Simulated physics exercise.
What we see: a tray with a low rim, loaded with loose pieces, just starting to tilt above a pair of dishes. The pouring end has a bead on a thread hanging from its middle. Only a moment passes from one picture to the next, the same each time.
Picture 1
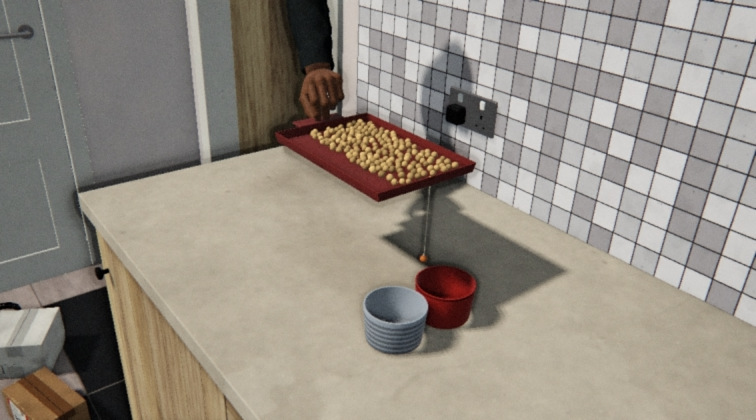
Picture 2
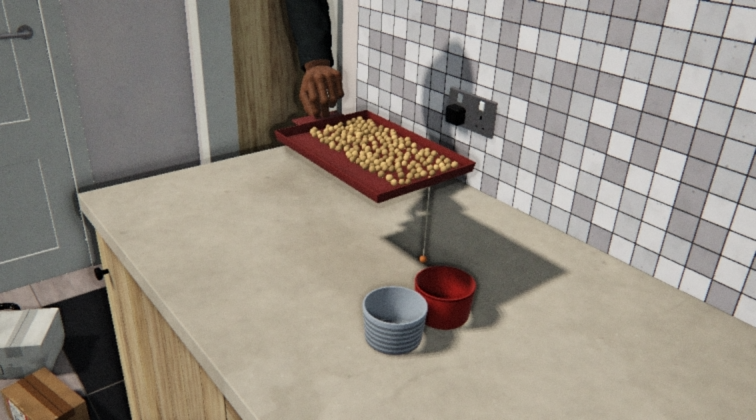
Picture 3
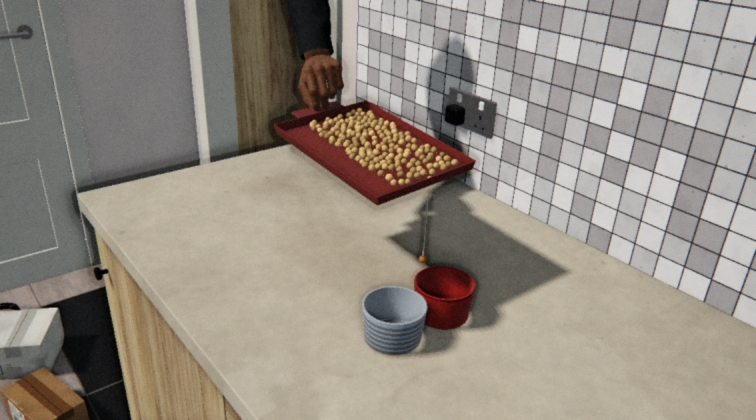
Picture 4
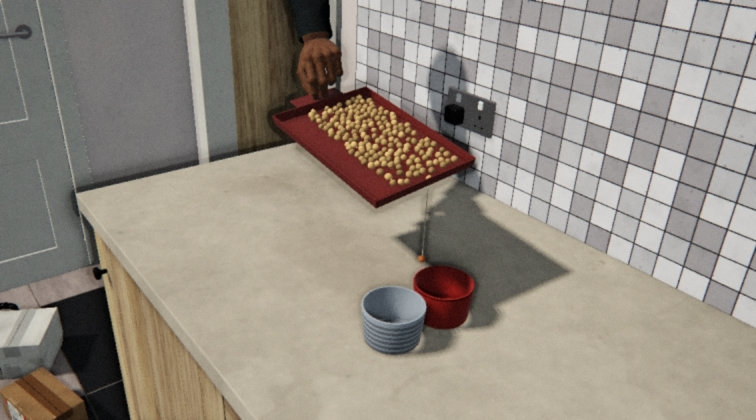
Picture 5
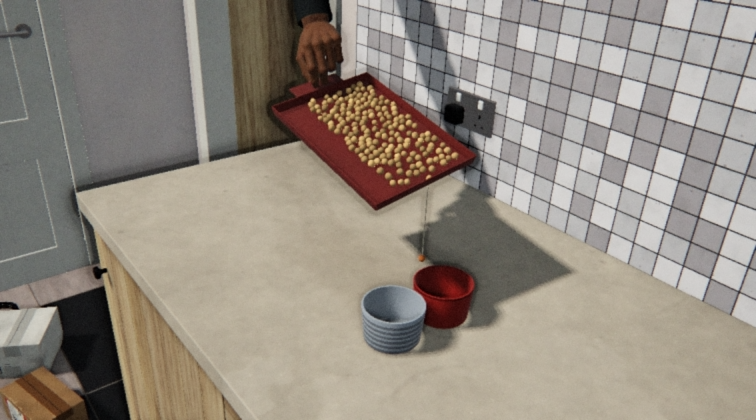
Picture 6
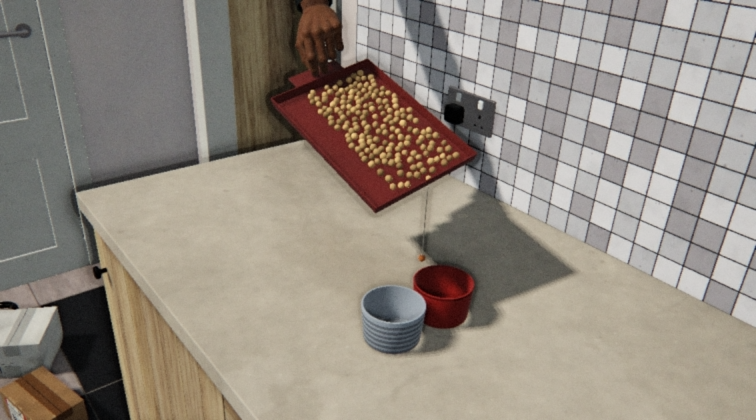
On a kitchen counter beside a tiled wall, a hand holds a dark red tray of dried chickpeas above a ribbed grey-blue dish and a red one. The tray starts out nearly level, then the hand raises its far end, tilting it steadily toward the near left corner as some chickpeas shift.
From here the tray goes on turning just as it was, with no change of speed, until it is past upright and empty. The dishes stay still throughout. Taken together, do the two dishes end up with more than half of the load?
The dishes will fail to catch most of it.
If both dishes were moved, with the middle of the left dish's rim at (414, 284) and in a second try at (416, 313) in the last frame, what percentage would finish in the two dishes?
Respectively 20 percent and 10 percent.
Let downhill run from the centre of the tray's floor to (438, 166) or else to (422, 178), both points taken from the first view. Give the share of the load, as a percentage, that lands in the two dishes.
Respectively 0 % and 50 %.
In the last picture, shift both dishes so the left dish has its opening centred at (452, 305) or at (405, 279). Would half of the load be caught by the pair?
Short of half, then Short of half.
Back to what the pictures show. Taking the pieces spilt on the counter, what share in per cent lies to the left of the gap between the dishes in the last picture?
It comes out at roughly 100 percent.
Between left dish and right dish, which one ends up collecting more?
I'd say more ends in the left-side one.
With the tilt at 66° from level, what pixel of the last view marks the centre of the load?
(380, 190).
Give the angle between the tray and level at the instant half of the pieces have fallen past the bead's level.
100°, roughly.
Shortly afterwards, tray tipped steeply; the bulk on the tray; a little in the air.
Next, tray tipped past a quarter turn; near a quarter on the tray; near a quarter in the left dish; near a quarter outside both; near a quarter in the air.
Some moments later, tray tipped past a quarter turn; near a third in the left dish; near two thirds outside both.
In the end, tray tipped past a quarter turn; near a third in the left dish; none at all in the right dish; near two thirds outside both.
